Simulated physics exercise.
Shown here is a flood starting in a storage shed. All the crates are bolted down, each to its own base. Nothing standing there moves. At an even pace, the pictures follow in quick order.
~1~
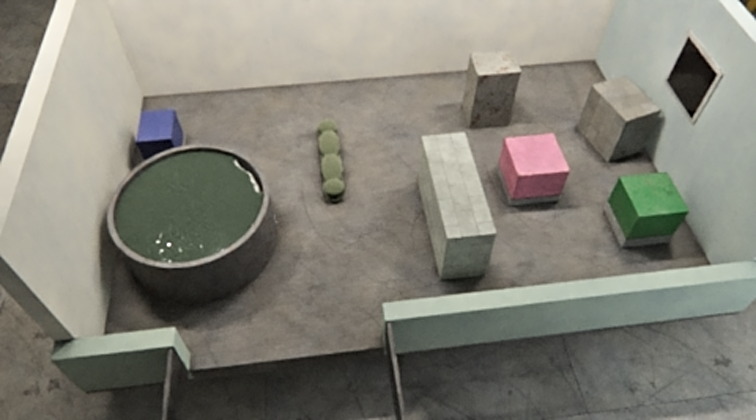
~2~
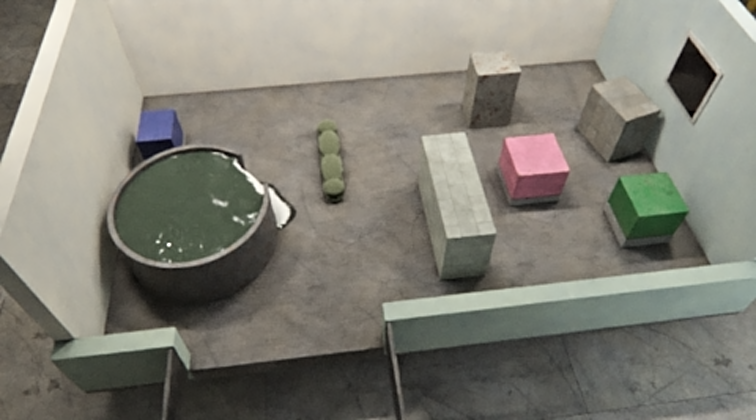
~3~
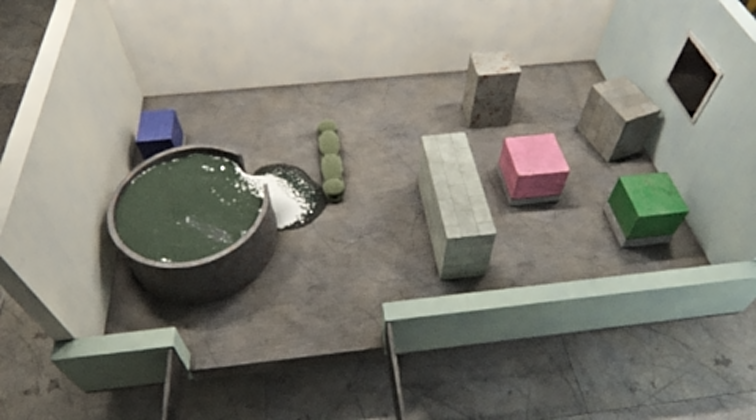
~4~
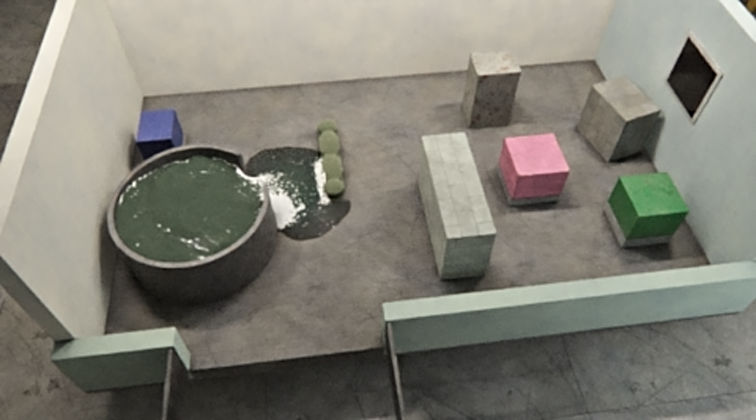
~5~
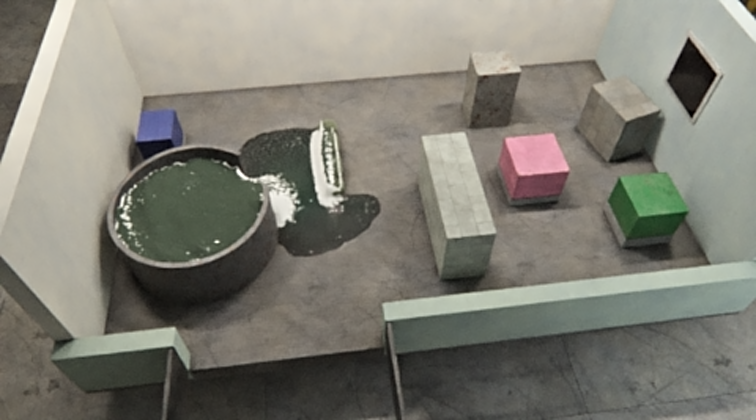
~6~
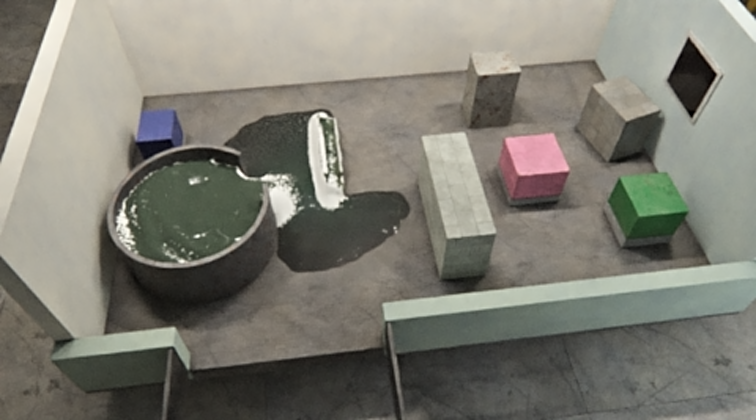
In a walled room, dark green water pours from a round pool's right side and spreads around a low hedge.
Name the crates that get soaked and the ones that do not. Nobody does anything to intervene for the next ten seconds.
At the end, the pink crate ends up clear of the water. The green crate ends up clear of the water. The blue crate ends up with water on it.
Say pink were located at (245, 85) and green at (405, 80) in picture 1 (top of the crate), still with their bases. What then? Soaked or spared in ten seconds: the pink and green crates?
In ten seconds the pink crate is reached and the green crate is never reached.
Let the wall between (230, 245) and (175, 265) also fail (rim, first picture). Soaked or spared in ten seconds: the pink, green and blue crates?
In short: The pink crate remains dry, the green crate keeps dry, the blue crate remains dry.
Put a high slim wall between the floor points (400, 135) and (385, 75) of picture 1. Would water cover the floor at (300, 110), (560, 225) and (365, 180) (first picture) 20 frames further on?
One by one: Soaked, spared, soaked.
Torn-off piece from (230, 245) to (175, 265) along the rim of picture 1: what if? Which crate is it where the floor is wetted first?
My pick is the crate marked blue.
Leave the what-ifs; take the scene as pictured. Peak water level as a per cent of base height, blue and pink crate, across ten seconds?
I'd say 160 per cent for the first one and 50 per cent for the second.
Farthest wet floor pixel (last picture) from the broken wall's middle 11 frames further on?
My best guess is about (467, 73).
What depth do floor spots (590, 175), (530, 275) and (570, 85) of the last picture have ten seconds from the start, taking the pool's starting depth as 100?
In order: About 4, 6 and 8 in a hundred.
A moment on, water covers 25 % of the floor; the pink crate not reached, the green crate not reached, the blue crate not reached.
Next, water covers 40 % of the floor; the pink crate not reached, the green crate not reached, the blue crate water round its plinth.
Then, water covers 60 % of the floor; the pink crate water round its plinth, the green crate not reached, the blue crate water round its plinth.
Later, water covers 90 % of the floor; the pink crate water round its plinth, the green crate water round its plinth, the blue crate water round its plinth.
In the end, water covers 100 % of the floor; the pink crate stayed above the water, the green crate stayed above the water, the blue crate was topped.
